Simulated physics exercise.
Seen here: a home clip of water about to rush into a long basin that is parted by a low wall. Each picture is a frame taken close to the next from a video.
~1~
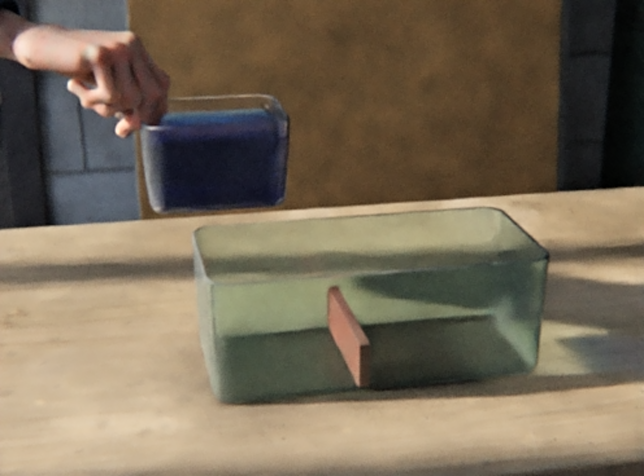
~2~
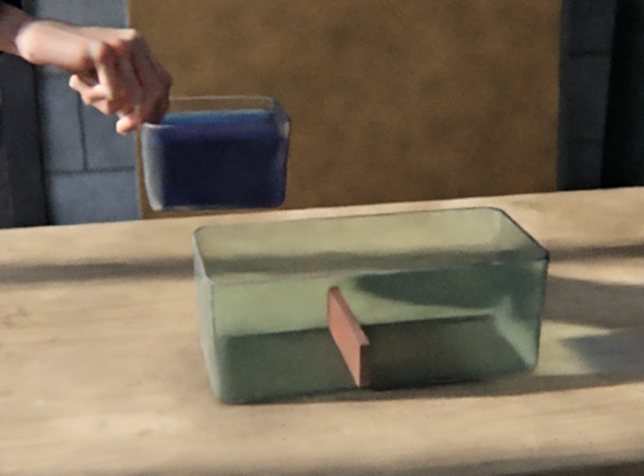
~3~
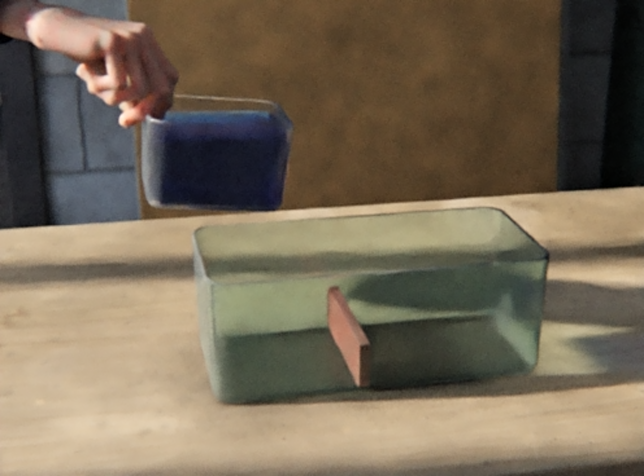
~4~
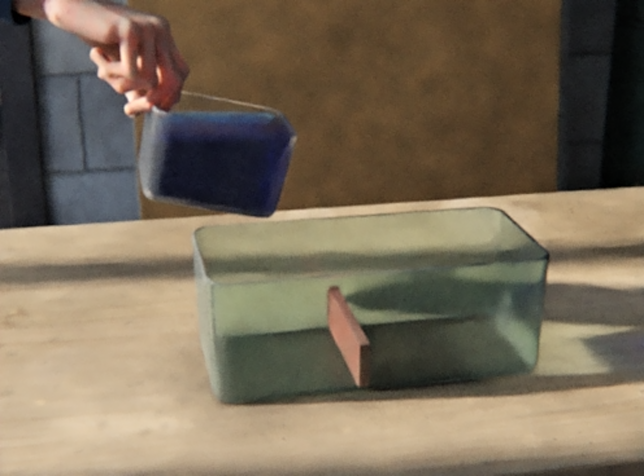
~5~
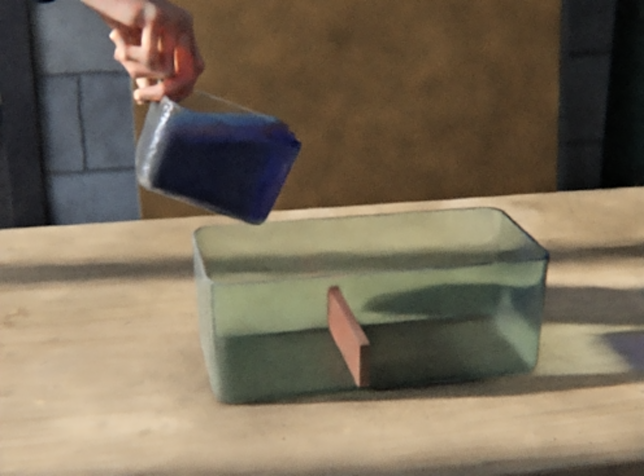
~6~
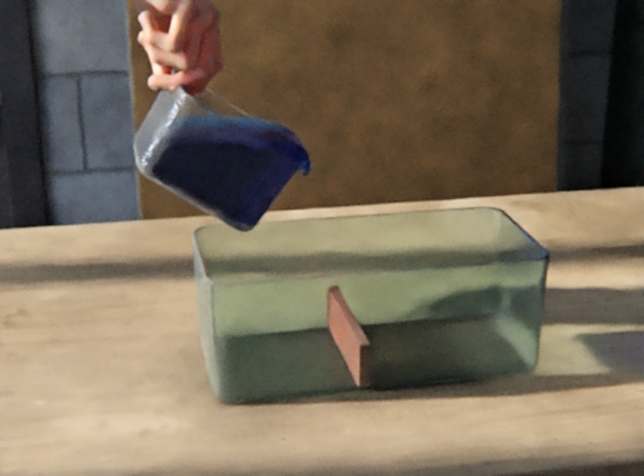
A hand tilting a small clear container of dark blue water rightward above a long glass basin, liquid beginning to cross its rim.
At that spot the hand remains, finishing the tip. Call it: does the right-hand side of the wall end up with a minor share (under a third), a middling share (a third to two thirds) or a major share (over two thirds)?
The right side gets a middling share.
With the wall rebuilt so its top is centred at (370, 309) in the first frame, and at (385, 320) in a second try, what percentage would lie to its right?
It would come to roughly 10 per cent the first time and roughly 15 per cent the second.
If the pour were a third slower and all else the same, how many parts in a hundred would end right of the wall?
Near 55 %.
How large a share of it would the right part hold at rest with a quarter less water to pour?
My estimate is about 20 percent.
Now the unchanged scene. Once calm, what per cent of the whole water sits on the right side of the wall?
It works out to around 40 percent.
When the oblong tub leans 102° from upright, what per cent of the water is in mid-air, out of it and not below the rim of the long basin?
25 %.
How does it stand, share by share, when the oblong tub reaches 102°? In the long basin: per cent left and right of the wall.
Near 25 in a hundred left, near 30 in a hundred right.
A moment on, the oblong tub is tipped right over and 21 per cent is still to pour, 23 is left of the wall and 32 right of it.
Next, the oblong tub is tipped right over and 2 per cent is still to pour, 55 is left of the wall and 40 right of it.
Then the oblong tub is tipped right over and 0 per cent is still to pour, 57 is left of the wall and 41 right of it.
Later the oblong tub is tipped right over and 0 per cent is still to pour, 57 is left of the wall and 41 right of it.
In the end 57 per cent lies left of the wall, 41 right of it and 2 outside.
